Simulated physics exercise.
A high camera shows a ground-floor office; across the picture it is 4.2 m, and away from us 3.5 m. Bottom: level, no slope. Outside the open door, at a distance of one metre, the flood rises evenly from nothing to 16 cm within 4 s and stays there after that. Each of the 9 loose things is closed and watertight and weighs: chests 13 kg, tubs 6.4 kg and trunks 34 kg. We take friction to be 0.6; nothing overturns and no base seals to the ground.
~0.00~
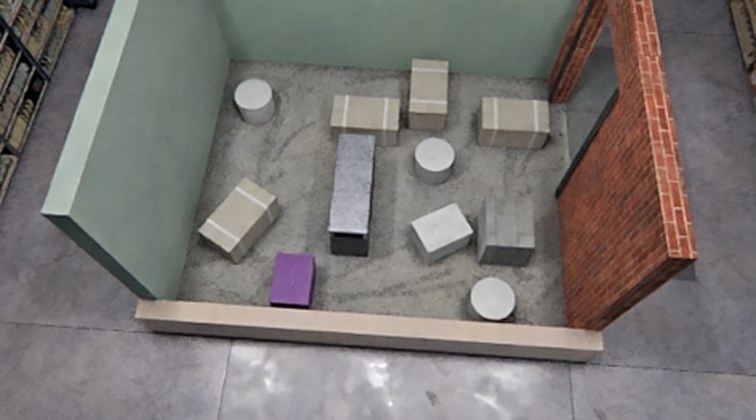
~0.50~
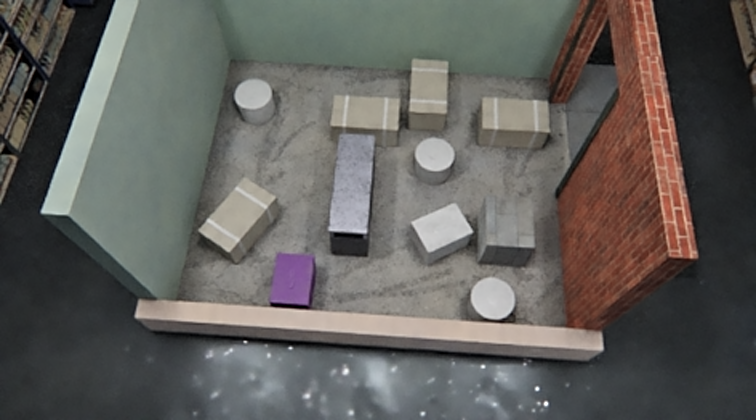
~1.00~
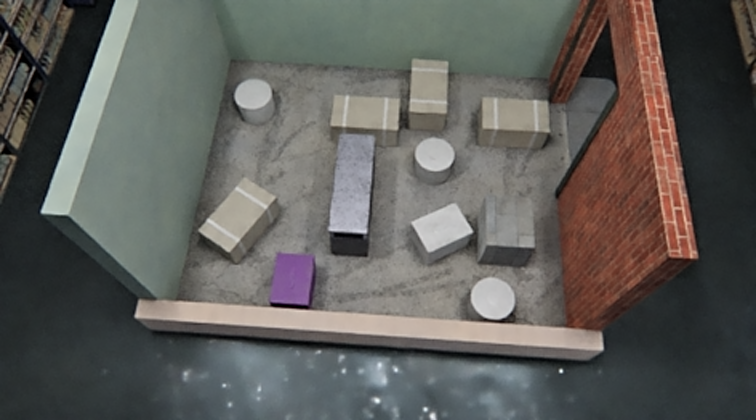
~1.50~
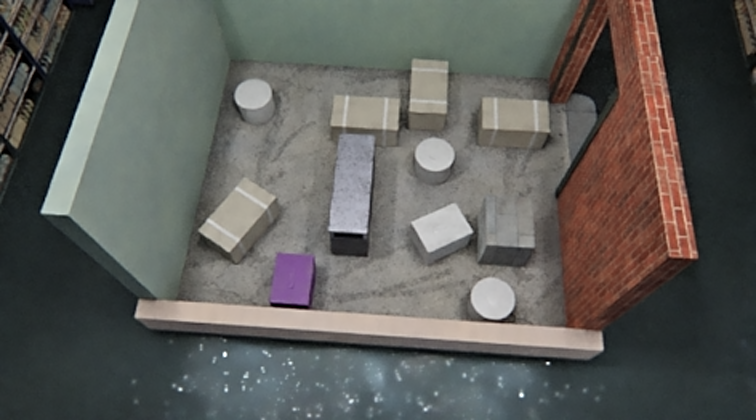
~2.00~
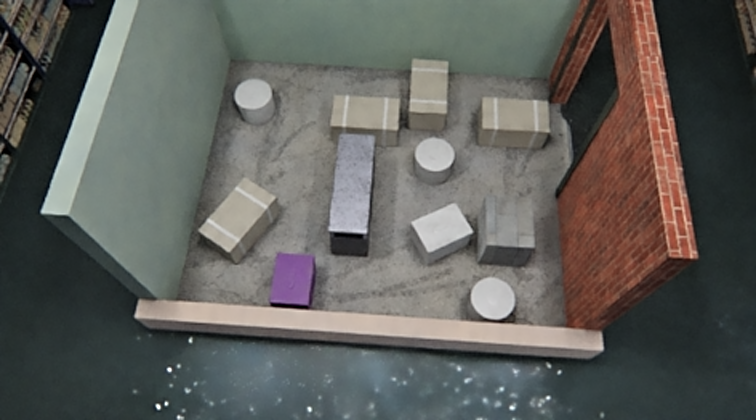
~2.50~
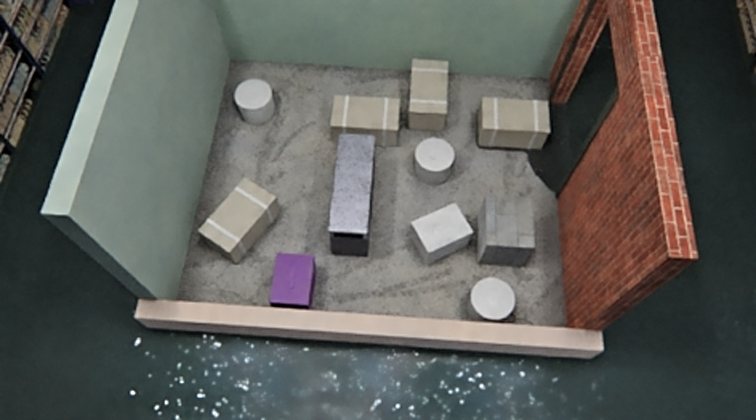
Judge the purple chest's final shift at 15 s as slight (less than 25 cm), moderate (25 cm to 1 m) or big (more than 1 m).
Result: Short displacement.
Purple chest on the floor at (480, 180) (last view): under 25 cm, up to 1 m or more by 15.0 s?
So it journeys a long way.
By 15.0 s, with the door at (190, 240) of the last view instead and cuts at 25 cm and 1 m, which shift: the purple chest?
Under that change the purple chest is pushed well away.
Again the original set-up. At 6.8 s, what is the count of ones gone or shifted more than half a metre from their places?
I get 0.
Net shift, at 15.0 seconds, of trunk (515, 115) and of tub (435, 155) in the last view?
Respectively 200 and 200 cm.
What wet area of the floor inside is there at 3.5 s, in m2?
Wet: Near 1.5 m2.
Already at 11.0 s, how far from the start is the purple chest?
It has shifted about 20 cm.
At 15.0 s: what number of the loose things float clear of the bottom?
Just then, the number is 6.
After 3.5 s the purple chest is near (292, 278), 0.0 m from its start, aground; 0 afloat.
After 6.8 s the purple chest is near (292, 278), 0.0 m from its start, aground; 1 afloat.
After 11.0 s the purple chest is near (275, 269), 0.2 m from its start, aground; 4 afloat.
After 15.0 s the purple chest is near (259, 243), 0.5 m from its start, aground; 6 afloat.
